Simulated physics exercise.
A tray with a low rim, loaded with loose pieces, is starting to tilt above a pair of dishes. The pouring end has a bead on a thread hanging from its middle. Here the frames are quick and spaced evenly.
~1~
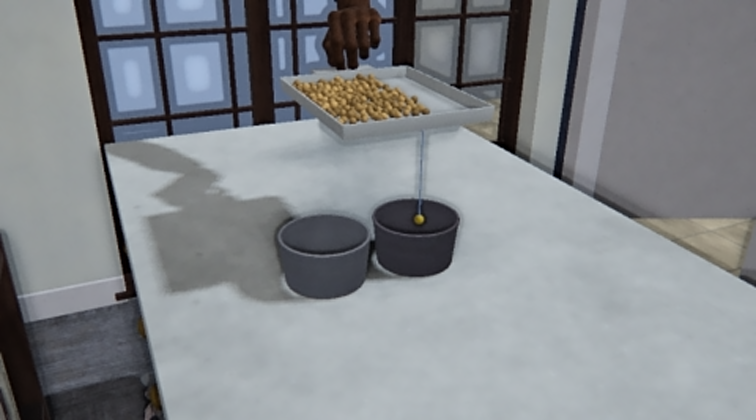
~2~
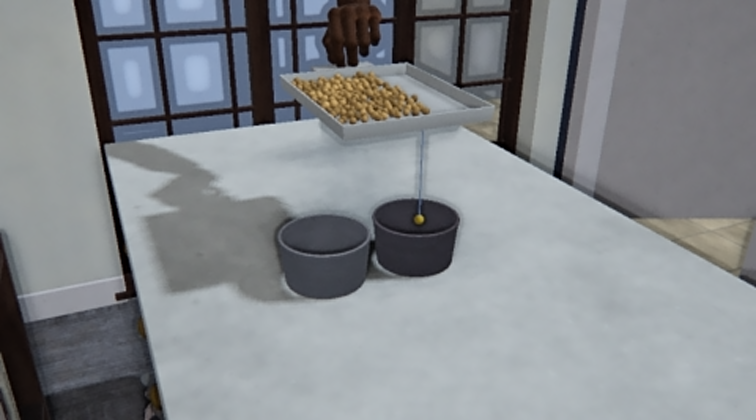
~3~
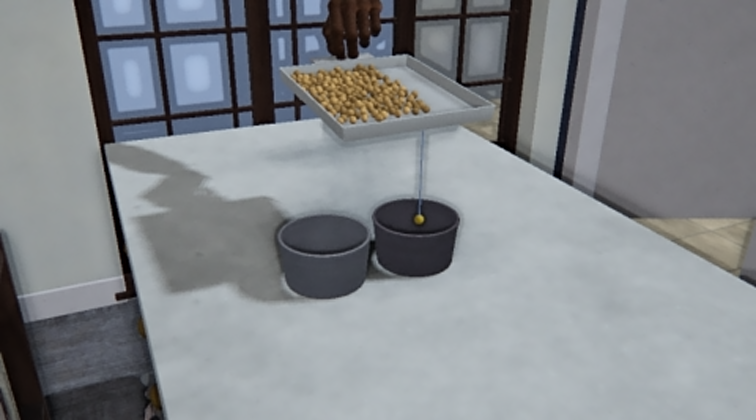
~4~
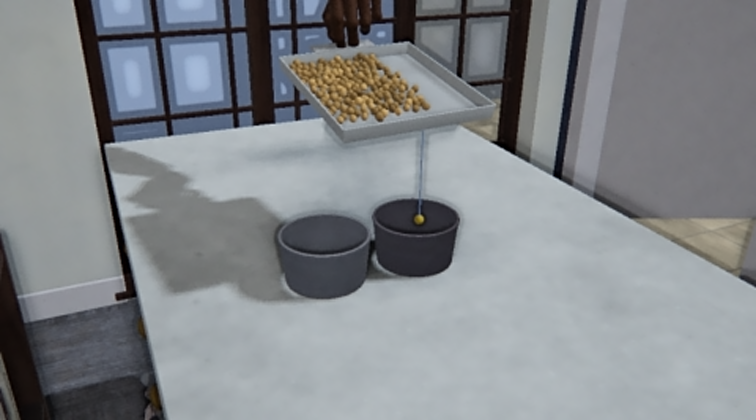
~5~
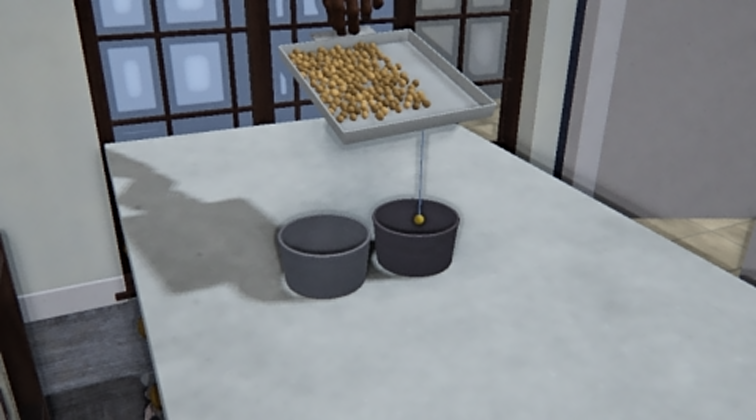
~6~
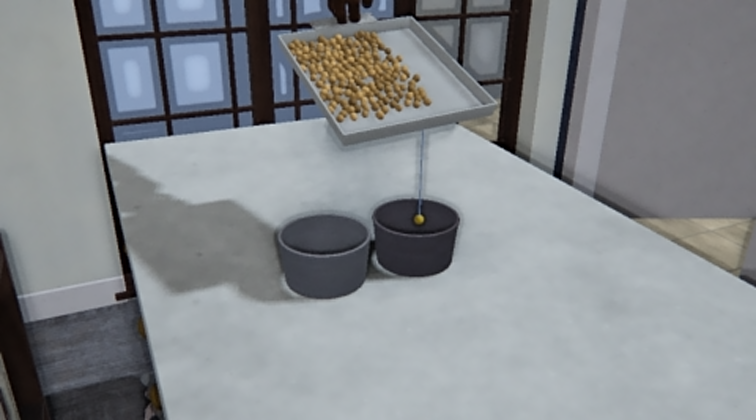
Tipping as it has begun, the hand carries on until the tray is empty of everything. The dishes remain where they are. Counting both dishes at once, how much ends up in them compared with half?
Between them they hold less than half.
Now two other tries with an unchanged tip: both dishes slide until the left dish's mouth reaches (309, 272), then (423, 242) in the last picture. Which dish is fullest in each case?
Try 1: The dish at right; try 2: The dish at left.
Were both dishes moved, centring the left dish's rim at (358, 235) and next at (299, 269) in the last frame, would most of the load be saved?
One: Below a half. Two: Most of it.
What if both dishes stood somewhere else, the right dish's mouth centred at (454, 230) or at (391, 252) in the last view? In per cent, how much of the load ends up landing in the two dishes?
Trial 1 around 60 percent, trial 2 around 80 percent.
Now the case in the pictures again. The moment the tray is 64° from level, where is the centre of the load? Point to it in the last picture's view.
In the last view the centre sits at roughly (378, 94).
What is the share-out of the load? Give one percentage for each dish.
The left dish holds 10 % and the right dish holds 0 %.
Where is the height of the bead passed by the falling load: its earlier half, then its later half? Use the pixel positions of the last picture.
(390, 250) first, (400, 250) later.
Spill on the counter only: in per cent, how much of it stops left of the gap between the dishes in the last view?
It amounts to some 20 percent.
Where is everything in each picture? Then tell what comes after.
In the first picture, corners of the pouring end near (344, 125) and (492, 106), level; middle of the load near (350, 97), dried chickpeas; left dish near (341, 273); right dish near (436, 252); bead on its thread near (419, 220).
In the second picture, corners of the pouring end near (344, 125) and (493, 106), level; middle of the load near (350, 96).
In the third picture, corners of the pouring end near (345, 127) and (493, 105), tipped barely, lowest at the left corner; middle of the load near (350, 91).
In the fourth picture, corners of the pouring end near (345, 129) and (494, 104), tipped a little, lowest at the left corner; middle of the load near (350, 84).
In the fifth picture, corners of the pouring end near (345, 131) and (494, 103), tipped a little, lowest at the left corner; middle of the load near (351, 77).
In the sixth picture, corners of the pouring end near (345, 133) and (495, 103), tipped clearly, lowest at the left corner; middle of the load near (351, 71); left dish near (341, 273); right dish near (436, 252).
Shortly afterwards, tray tipped steeply; all but a few on the tray; only a few in the air.
Next, tray tipped past a quarter turn; all but a few on the tray; a little outside both; only a few in the air.
Some moments later, tray tipped past a quarter turn; a little in the left dish; only a few in the right dish; all but a few outside both.
In the end, tray tipped past a quarter turn; a little in the left dish; only a few in the right dish; all but a few outside both.
